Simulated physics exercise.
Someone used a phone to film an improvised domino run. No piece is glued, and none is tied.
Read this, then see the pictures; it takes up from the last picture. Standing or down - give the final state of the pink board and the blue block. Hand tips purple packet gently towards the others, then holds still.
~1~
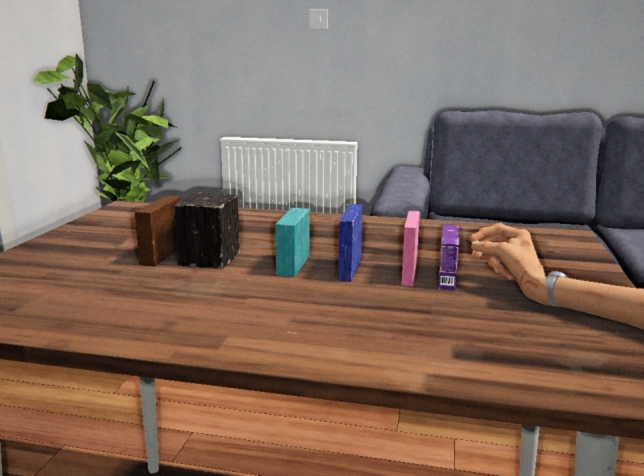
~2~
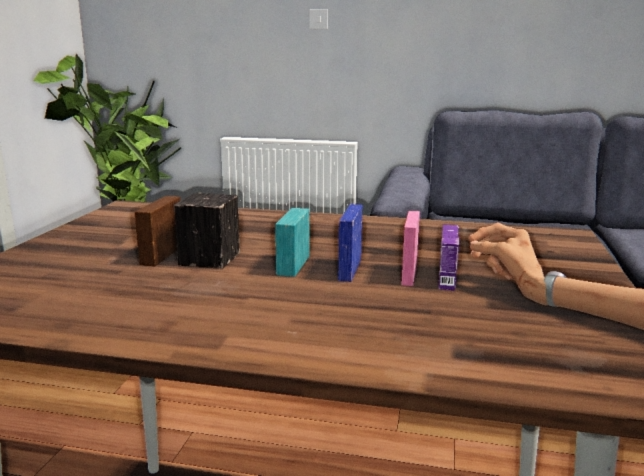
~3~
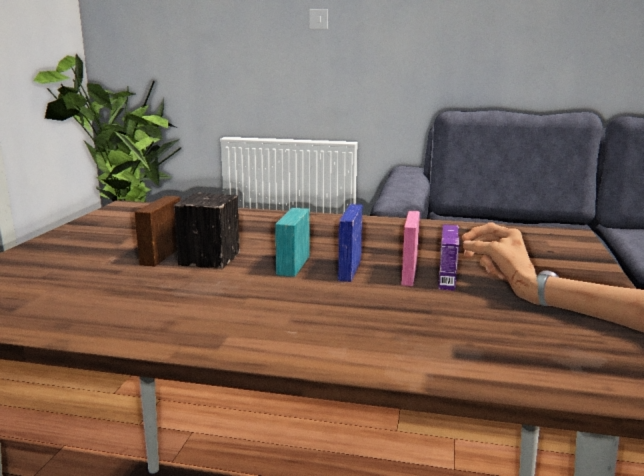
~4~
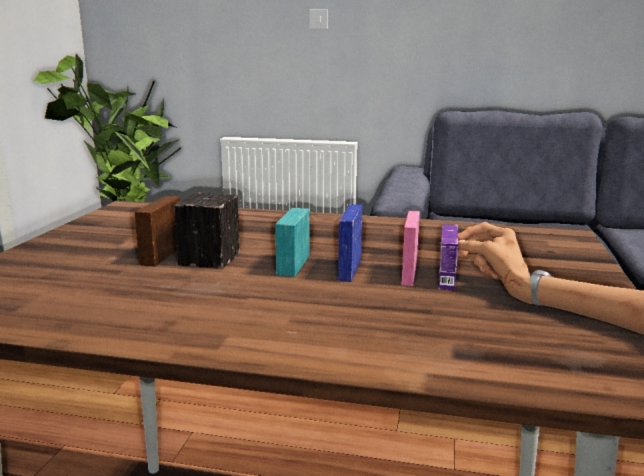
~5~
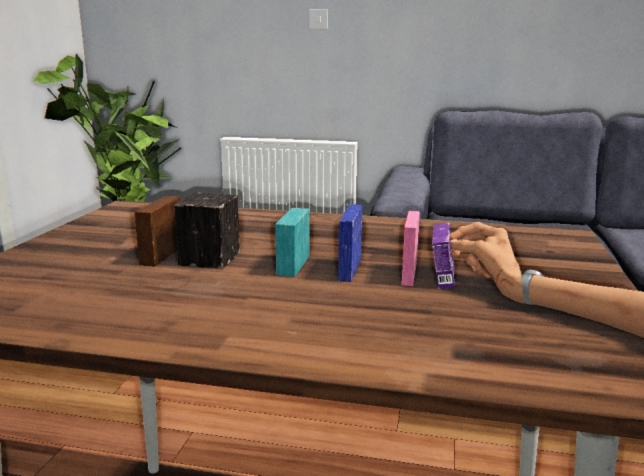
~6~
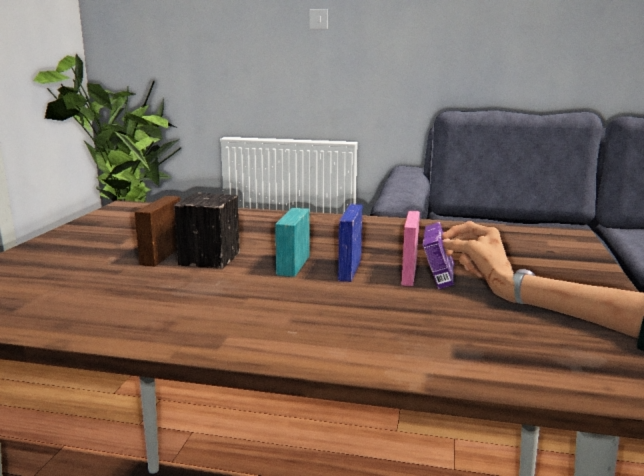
One by one: The pink board is toppled; the blue block is toppled.
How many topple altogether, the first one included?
4.
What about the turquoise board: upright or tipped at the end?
Result for the turquoise board: Down.
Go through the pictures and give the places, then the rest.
In the first frame, pink board (411, 247); blue block (351, 242).
In the second frame, turquoise board (293, 241); black block (208, 230).
In the third frame, turquoise board (293, 241); black block (208, 230).
In the fourth frame, turquoise board (293, 241); black block (208, 230).
In the fifth frame, purple packet 11° over; turquoise board (293, 241); black block (208, 230).
In the sixth frame, purple packet 22° over; pink board (411, 247); blue block (351, 242).
Then, 0.30 s later than the last frame, purple packet 65° over; pink board tilted by 50° near (385, 252).
Then, 0.50 s later than the last frame, purple packet 71° over; pink board on its side near (377, 262); blue block tilted by 45° near (325, 244); turquoise board tilted by 6°.
Then, 0.70 s later than the last frame, purple packet 73° over; pink board on its side near (375, 268); blue block tilted by 70° near (316, 252); turquoise board tilted by 58°.
Then, 1.40 s later than the last frame, purple packet 73° over; blue block on its side near (312, 261); pink board on its side near (375, 267); turquoise board on its side.
When it is over, lying over on the table, turquoise board, pink board and blue block; black block as before. End places, in pixels of the last picture, pink board near (375, 267), blue block near (312, 261).
